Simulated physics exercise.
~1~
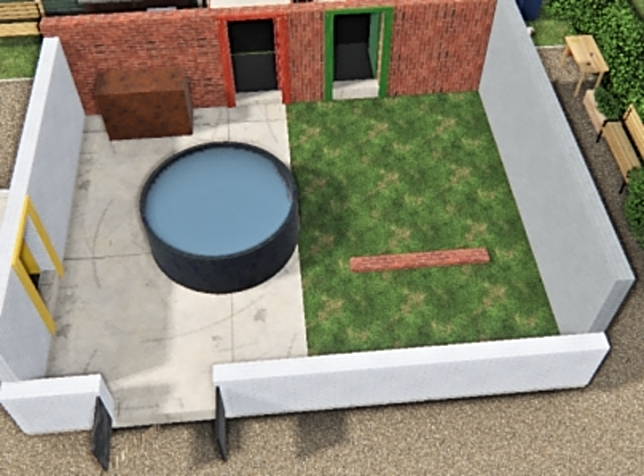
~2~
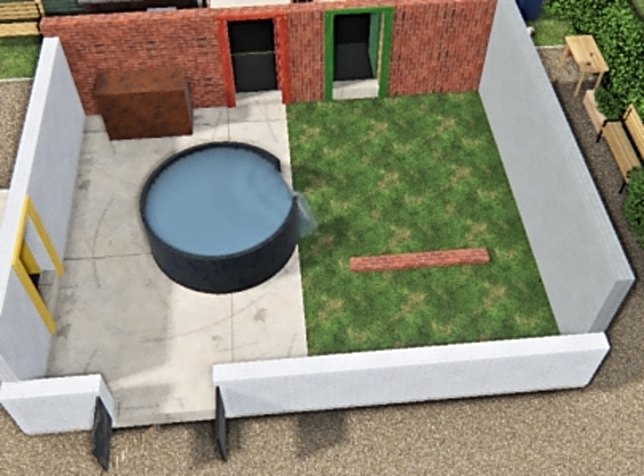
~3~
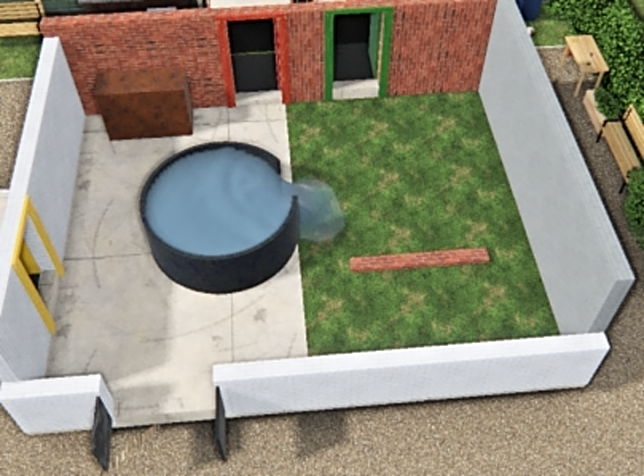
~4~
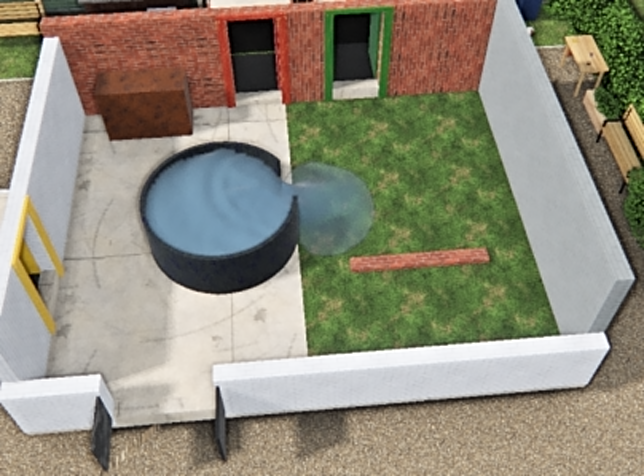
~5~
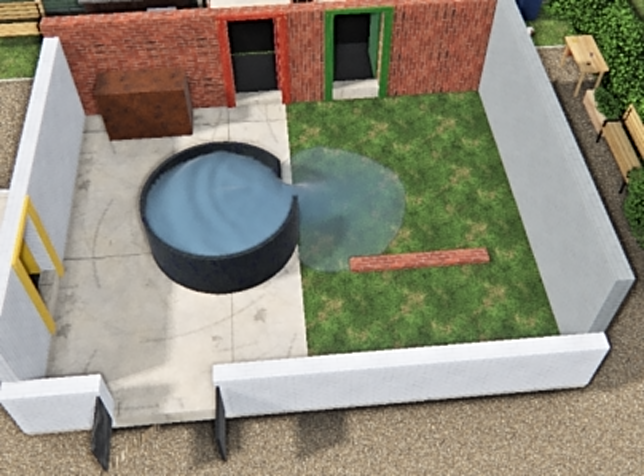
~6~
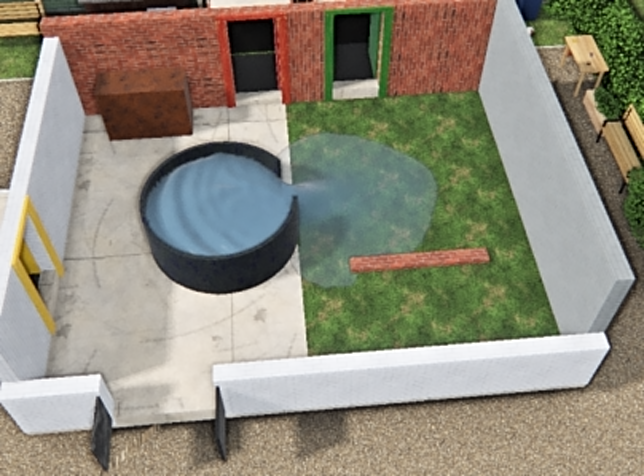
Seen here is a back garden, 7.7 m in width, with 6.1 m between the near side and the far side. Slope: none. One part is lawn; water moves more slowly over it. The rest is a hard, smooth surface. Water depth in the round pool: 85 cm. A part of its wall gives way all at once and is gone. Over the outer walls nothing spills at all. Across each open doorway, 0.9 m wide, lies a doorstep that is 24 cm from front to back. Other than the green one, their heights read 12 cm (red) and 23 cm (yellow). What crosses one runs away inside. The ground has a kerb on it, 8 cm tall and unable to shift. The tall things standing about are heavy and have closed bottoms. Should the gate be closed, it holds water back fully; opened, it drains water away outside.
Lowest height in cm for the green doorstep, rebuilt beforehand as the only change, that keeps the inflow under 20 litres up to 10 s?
11 cm.
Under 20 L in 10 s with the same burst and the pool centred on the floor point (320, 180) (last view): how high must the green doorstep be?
With that change, some 11.0 centimetres.
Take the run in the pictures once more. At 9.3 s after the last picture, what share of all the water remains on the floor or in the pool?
I'd estimate some 100 in a hundred.
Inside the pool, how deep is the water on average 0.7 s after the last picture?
It averages close to 62 centimetres.
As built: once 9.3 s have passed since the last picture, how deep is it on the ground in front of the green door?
Depth: Near 11.0 cm.
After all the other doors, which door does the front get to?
That's the yellow one.
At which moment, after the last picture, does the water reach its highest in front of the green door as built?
It peaks at about 4.0 s.
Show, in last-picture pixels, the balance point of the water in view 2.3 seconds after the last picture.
I'd put it close to (319, 207).
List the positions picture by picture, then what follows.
In the first frame, still water, 85 cm deep, in the round pool at (219, 200); the green door at (357, 57) is dry.
In the second frame, the front is at (300, 195), 0.3 m from the gap at (290, 203); 0.2 m2 of floor is wet, 85 cm left at the back.
In the third frame, water pours out at (290, 203) and has run 0.8 m, to (331, 193); about 11 cm deep outside, 85 cm at the back.
In the fourth frame, water pours out at (290, 204) and has run 1.4 m, to (360, 183); about 8 cm deep outside, 85 cm at the back.
In the fifth frame, the gap is at (290, 204), the front 2.0 m out at (397, 183); the back of the round pool holds 84 cm.
In the sixth frame, the front is at (430, 178), 2.6 m from the gap at (290, 204); 6.2 m2 of floor is wet, 79 cm left at the back; the green door at (357, 57), 3.2 m from the gap, is still 1.1 m from the nearest water.
Then, 0.7 s after the last picture water covers 30 % of the floor, deepest (40 cm) near (302, 213); it has not reached the green door.
Then, 2.3 s after the last picture water covers 45 % of the floor, deepest (32 cm) near (476, 102); 11 cm at the green door, 0 litres in over its 25 cm doorstep.
Then, 9.3 s after the last picture water covers 90 % of the floor, deepest (12 cm) near (411, 100); 11 cm at the green door, 0 litres in over its 25 cm doorstep.
At the green door as built, the water peaked near 16 cm, 4.1 s after the last picture.
With a doorstep of 9 cm, 55 litres would have come in within the 10 s; with 12 cm, 12 litres. So under 20 litres takes about 11 cm.
